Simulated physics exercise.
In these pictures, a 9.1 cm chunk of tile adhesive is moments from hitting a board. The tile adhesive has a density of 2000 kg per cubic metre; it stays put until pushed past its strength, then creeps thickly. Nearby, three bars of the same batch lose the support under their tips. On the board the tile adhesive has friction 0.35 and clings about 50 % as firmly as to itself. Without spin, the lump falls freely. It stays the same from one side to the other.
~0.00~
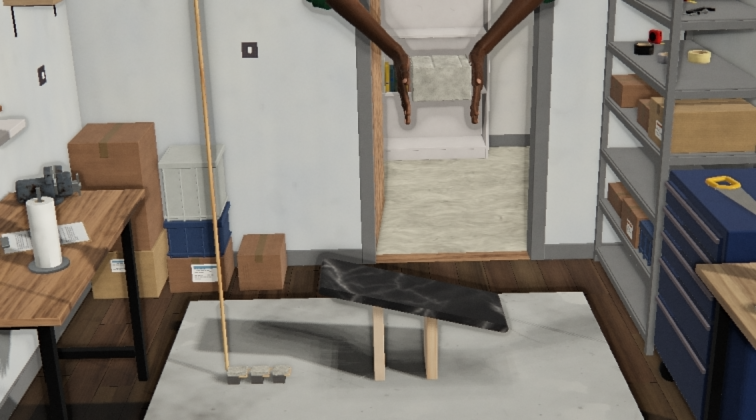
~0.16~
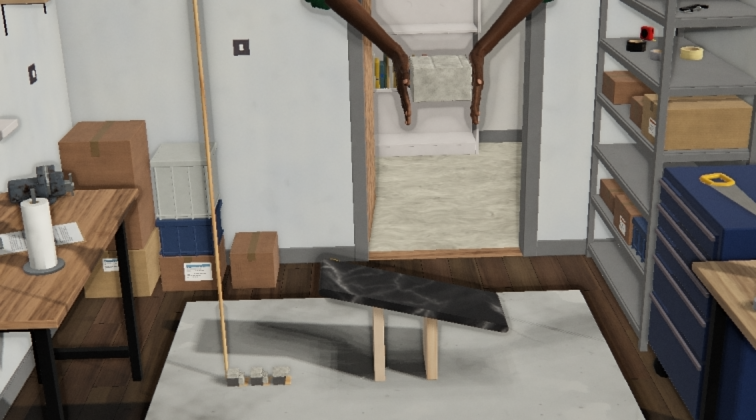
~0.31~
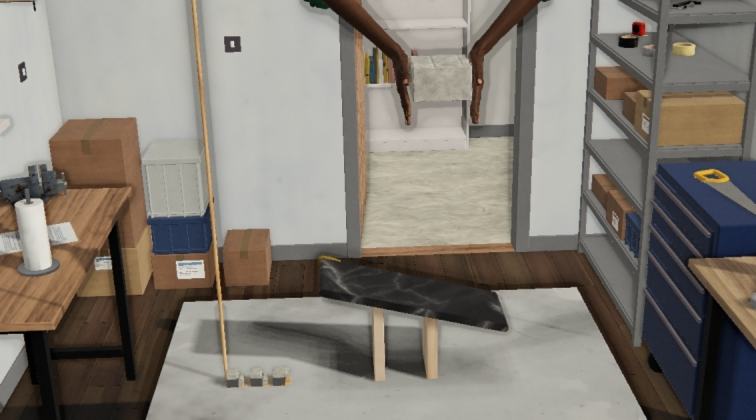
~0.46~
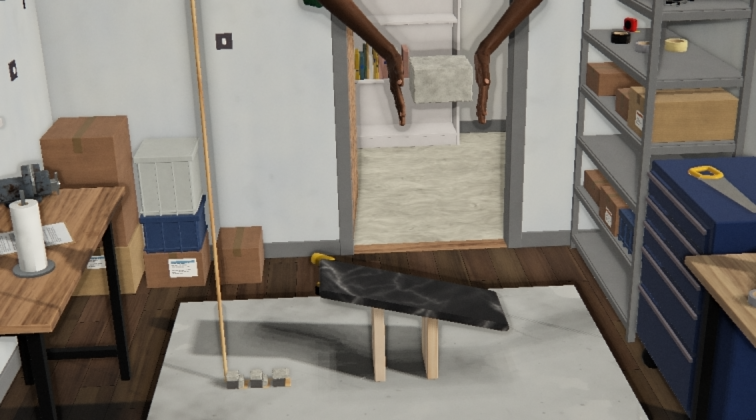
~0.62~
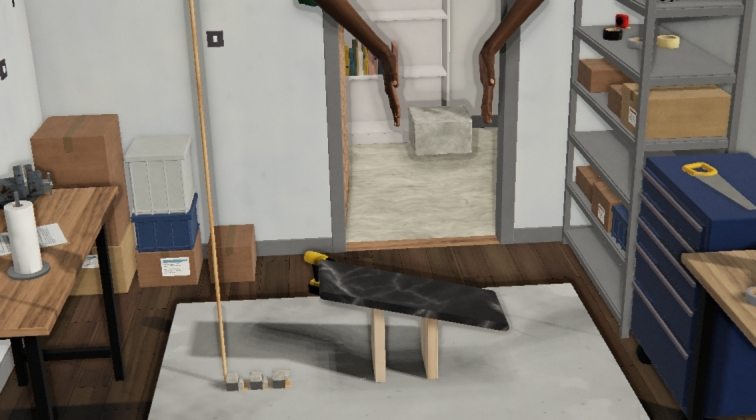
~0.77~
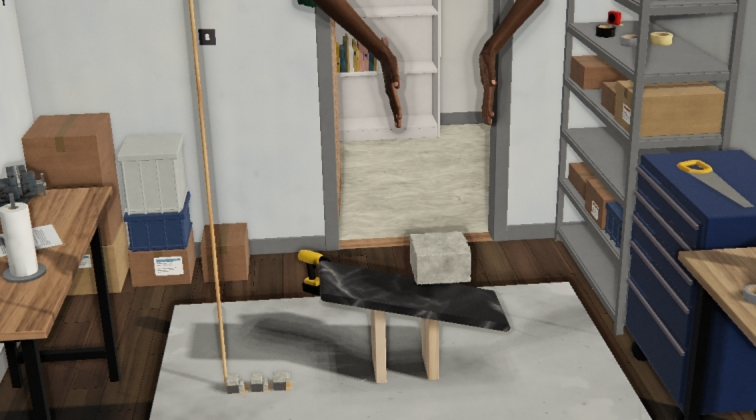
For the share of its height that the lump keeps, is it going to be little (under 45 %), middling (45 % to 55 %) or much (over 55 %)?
It is going to be middling.
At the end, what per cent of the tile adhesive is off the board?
Around 25 per cent is off the board.
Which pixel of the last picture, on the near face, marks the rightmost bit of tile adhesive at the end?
At roughly (505, 315).
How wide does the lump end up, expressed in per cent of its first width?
Near 210 % by the end.
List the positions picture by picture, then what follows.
The first picture shows top of the tile adhesive at (441, 67); bar tips down by 0, 0, 0 (left to right).
The second picture shows top of the tile adhesive at (441, 68); bar tips down by 2.7 cm, 2.5 cm, 0 (left to right).
The third picture shows top of the tile adhesive at (441, 68); bar tips down by 2.7 cm, 2.7 cm, 0 (left to right).
The fourth picture shows top of the tile adhesive at (442, 68); bar tips down by 2.7 cm, 2.7 cm, 0 (left to right).
The fifth picture shows top of the tile adhesive at (442, 122); bar tips down by 2.7 cm, 2.7 cm, 0 (left to right).
The sixth picture shows top of the tile adhesive at (443, 254); bar tips down by 2.7 cm, 2.7 cm, 0 (left to right).
After 0.89 s, it stands 49 % of its first height and none has gone off the board.
After 1.02 s, it stands 49 % of its first height and 9 % has gone off the board.
After 1.15 s, it stands 48 % of its first height and 25 % has gone off the board.
After 1.29 s, it stands 48 % of its first height and 25 % has gone off the board.
After 1.39 s, at the end, it stands 48 % of its first height and 25 % has gone off the board.
